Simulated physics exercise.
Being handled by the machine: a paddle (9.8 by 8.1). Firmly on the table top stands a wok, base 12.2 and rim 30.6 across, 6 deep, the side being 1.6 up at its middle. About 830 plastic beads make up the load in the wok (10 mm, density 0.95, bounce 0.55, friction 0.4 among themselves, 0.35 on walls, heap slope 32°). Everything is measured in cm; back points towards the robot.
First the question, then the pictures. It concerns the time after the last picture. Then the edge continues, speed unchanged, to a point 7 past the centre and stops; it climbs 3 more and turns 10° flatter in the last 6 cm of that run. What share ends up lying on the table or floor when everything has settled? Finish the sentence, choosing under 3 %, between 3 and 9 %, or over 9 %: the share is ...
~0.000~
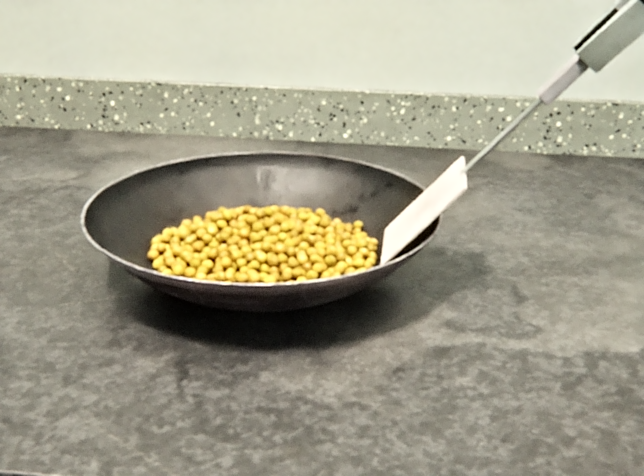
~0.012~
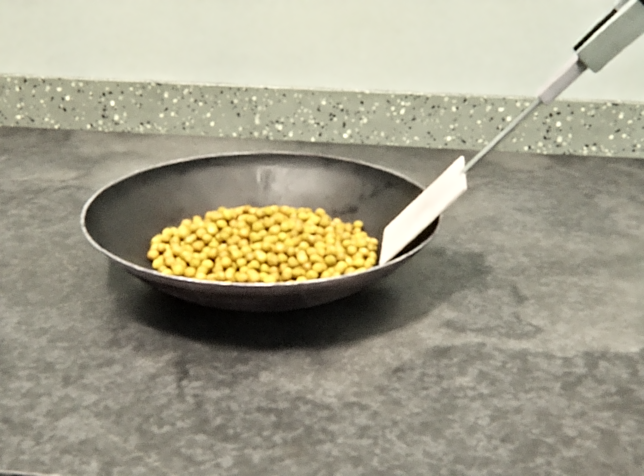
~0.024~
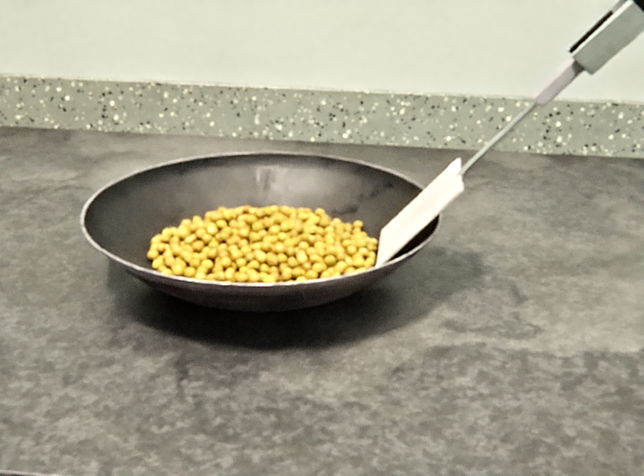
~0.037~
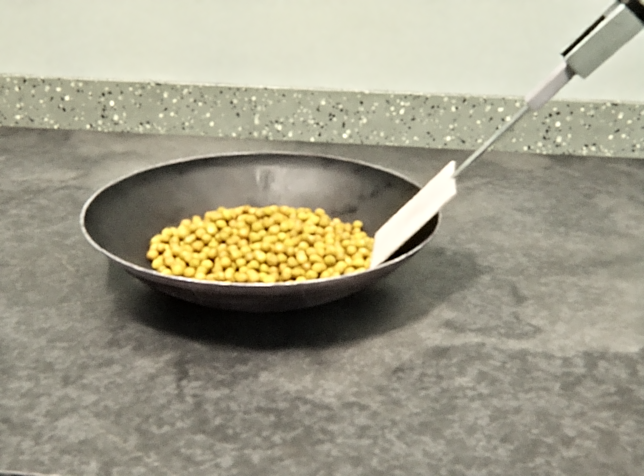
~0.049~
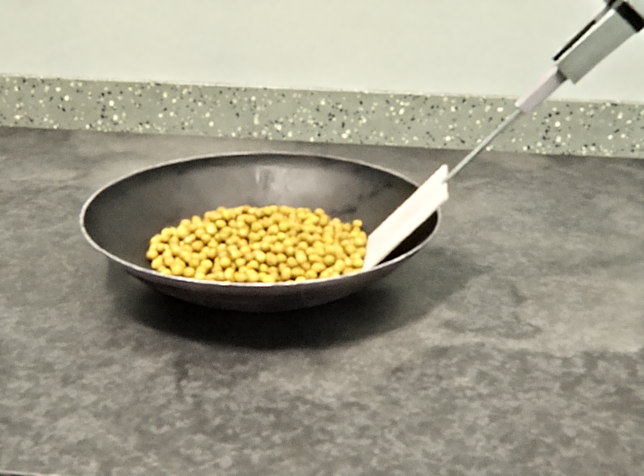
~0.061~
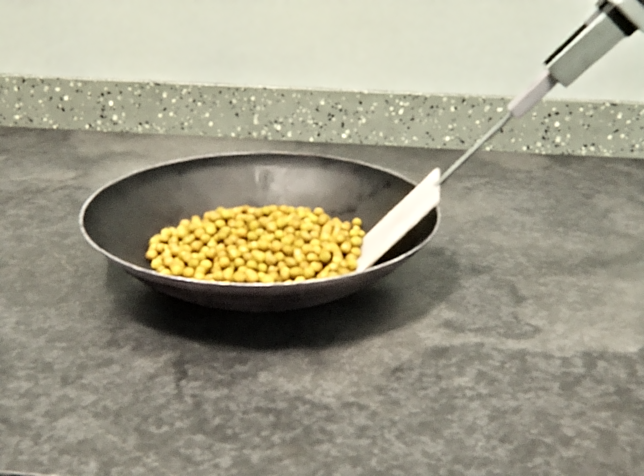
The share is under 3 %.
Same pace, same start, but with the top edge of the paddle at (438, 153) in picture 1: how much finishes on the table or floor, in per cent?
Some 0 per cent.
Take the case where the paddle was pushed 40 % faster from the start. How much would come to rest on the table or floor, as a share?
0 per cent, roughly.
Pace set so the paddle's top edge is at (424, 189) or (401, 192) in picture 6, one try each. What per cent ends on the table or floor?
About 0 and 15 percent.
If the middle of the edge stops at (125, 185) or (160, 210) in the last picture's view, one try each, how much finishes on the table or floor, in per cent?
I'd say roughly 20 per cent, then roughly 5 per cent.
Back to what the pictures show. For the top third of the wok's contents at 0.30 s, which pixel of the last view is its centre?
It is centred close to (196, 225).
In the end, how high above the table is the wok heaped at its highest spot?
6.5 cm.
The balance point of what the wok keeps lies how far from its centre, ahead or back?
The kept load is shifted forward by about 4.5 cm.
After 0.18 s, sloping 49°, highest piece 4 above the table; 826 in the wok.
After 0.30 s, sloping 46°, highest piece 5 above the table; 826 in the wok.
After 0.56 s, sloping 39°, highest piece 6 above the table; 826 in the wok.
After 1.61 s, sloping 39°, highest piece 6 above the table; 826 in the wok.
In the end, 826 in the wok. That is 0 % on the table or floor.
